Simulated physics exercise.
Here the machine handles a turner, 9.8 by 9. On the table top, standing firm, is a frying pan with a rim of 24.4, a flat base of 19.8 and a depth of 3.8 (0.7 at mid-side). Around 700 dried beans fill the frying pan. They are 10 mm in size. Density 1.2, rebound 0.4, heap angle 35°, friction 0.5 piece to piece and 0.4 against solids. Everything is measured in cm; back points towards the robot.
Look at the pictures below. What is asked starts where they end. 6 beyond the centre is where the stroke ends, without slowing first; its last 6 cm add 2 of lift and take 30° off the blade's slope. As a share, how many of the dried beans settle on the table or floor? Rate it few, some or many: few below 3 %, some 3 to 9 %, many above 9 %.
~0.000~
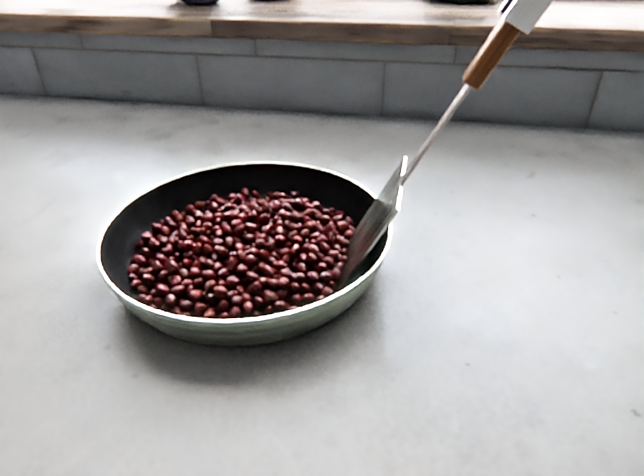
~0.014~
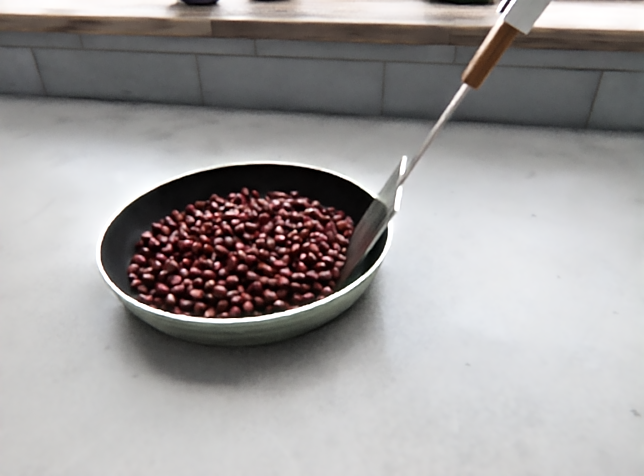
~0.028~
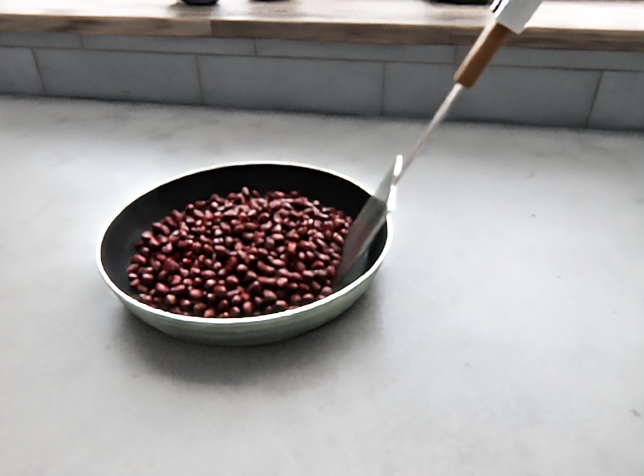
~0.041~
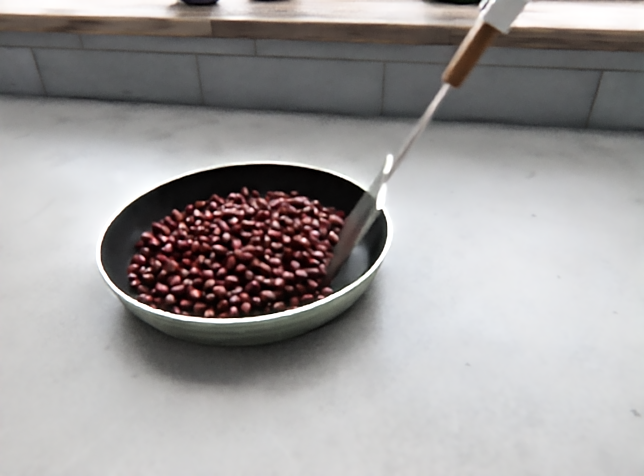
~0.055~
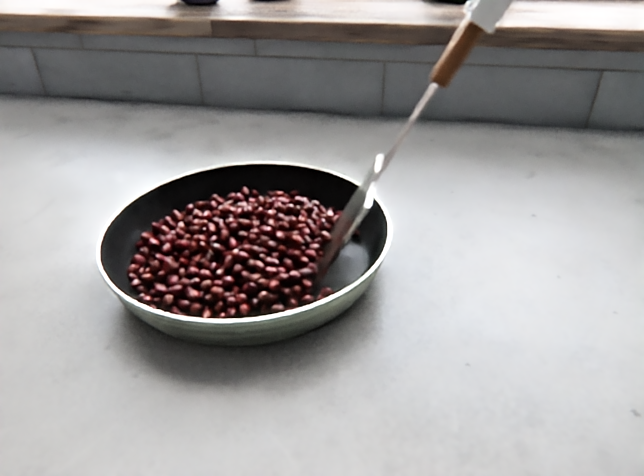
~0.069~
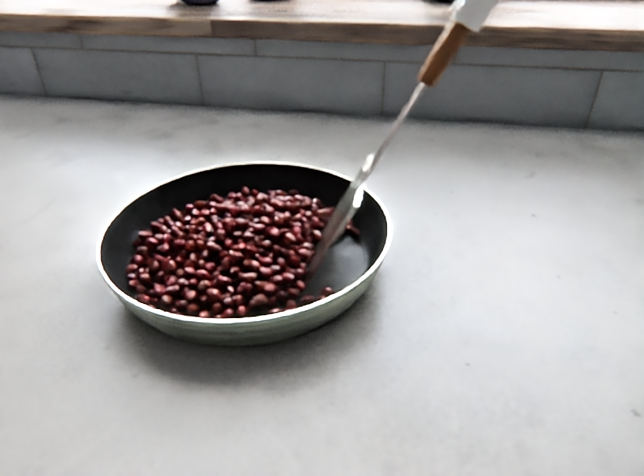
Few, below 3 %.
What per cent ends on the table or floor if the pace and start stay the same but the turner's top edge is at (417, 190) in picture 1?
About 0%.
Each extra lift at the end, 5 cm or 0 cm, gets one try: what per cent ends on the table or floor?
Result: Approx. 5 % and 0 %, one try each.
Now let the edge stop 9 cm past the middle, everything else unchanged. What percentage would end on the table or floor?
Result: Approx. 15 %.
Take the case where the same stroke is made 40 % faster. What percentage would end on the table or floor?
Then roughly 5 percent.
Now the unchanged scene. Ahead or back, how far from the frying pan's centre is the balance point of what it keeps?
I'd put it at roughly 4.5 cm toward the front.
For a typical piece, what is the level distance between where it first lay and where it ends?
4 cm.
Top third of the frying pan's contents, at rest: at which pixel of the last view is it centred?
About (167, 219).
After 0.14 s, sloping 63°, highest piece 4 above the table; 702 in the frying pan.
After 0.21 s, sloping 49°, highest piece 5 above the table; 702 in the frying pan.
After 0.44 s, sloping 33°, highest piece 6 above the table; 695 in the frying pan, 7 on the table or floor.
After 1.49 s, sloping 33°, highest piece 5 above the table; 694 in the frying pan, 8 on the table or floor.
In the end, 694 in the frying pan, 8 on the table or floor. That is 1 % on the table or floor.
